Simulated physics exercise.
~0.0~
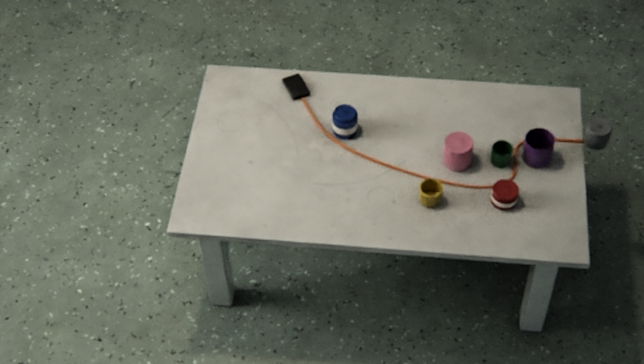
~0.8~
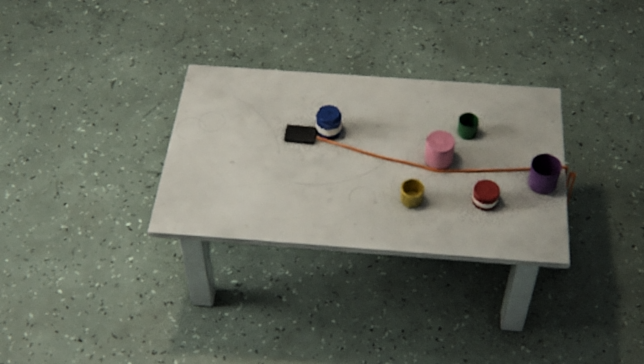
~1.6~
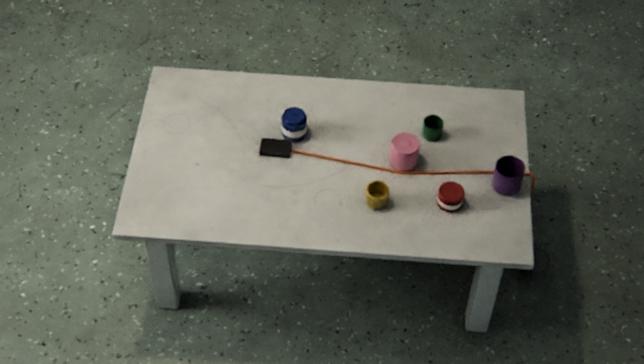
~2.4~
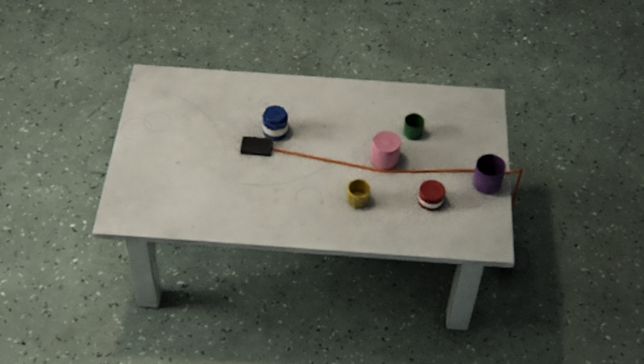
A pale rectangular table stands on a speckled grey-green floor, seen from high above as the view pans slightly right. A black phone lies near the far edge, and an orange cable curves from it past a yellow mug, red tin, pink tub, green cup and purple cup to a grey object at the right edge, with a blue jar nearby. The grey object drops over the edge, and the cable pulls nearly straight. The phone slides nearer and rightward, the green cup shifts back, and the purple cup moves toward the right edge. Everything then settles, the cable's end hanging over.
